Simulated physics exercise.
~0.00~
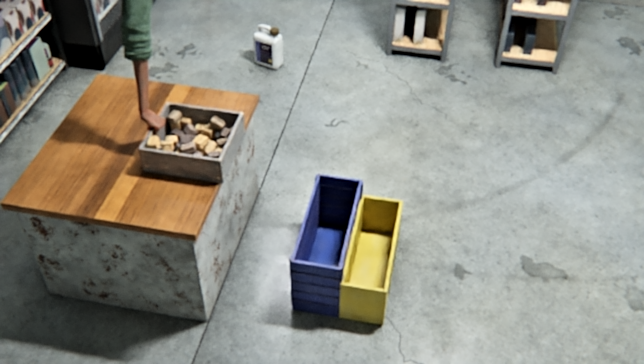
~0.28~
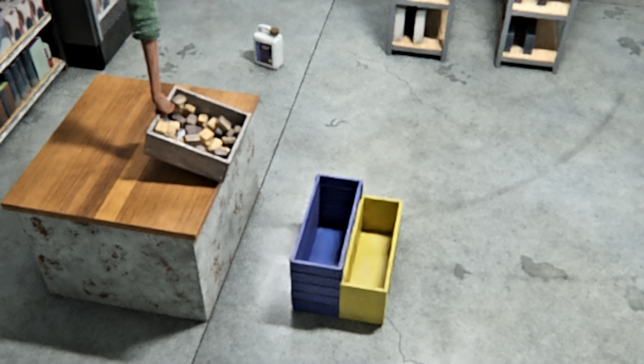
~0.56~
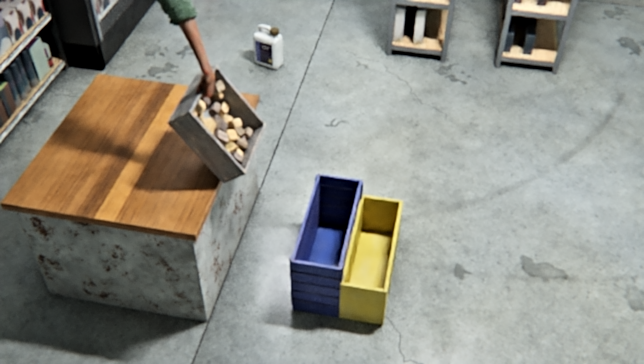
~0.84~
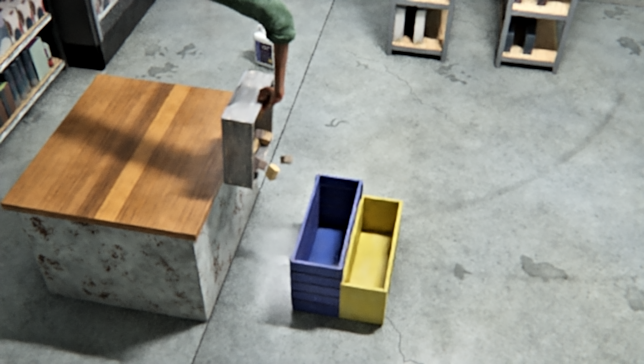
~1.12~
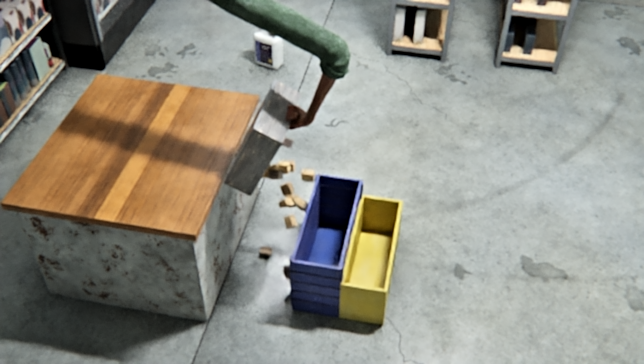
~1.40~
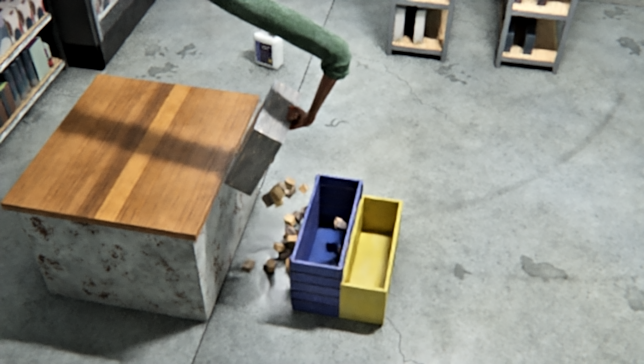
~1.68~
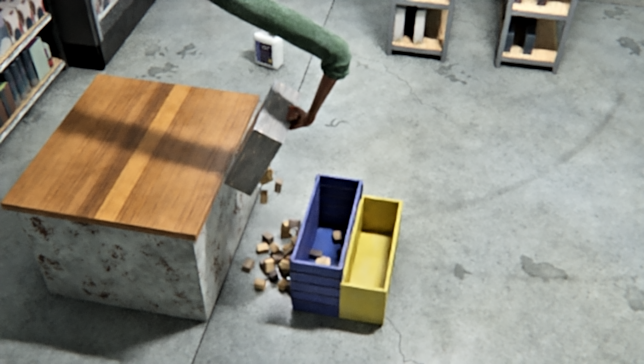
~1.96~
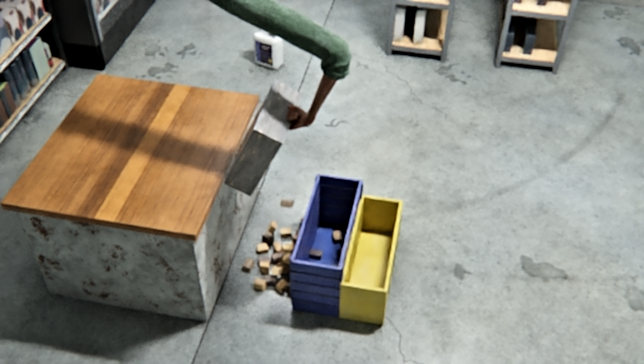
The footage shows a green-sleeved arm tilting a grey crate of small wooden blocks over the right edge of a wood-topped bench until they tumble out, most landing on the concrete floor short of a blue bin, a few inside it, while the yellow tub beyond stays empty.
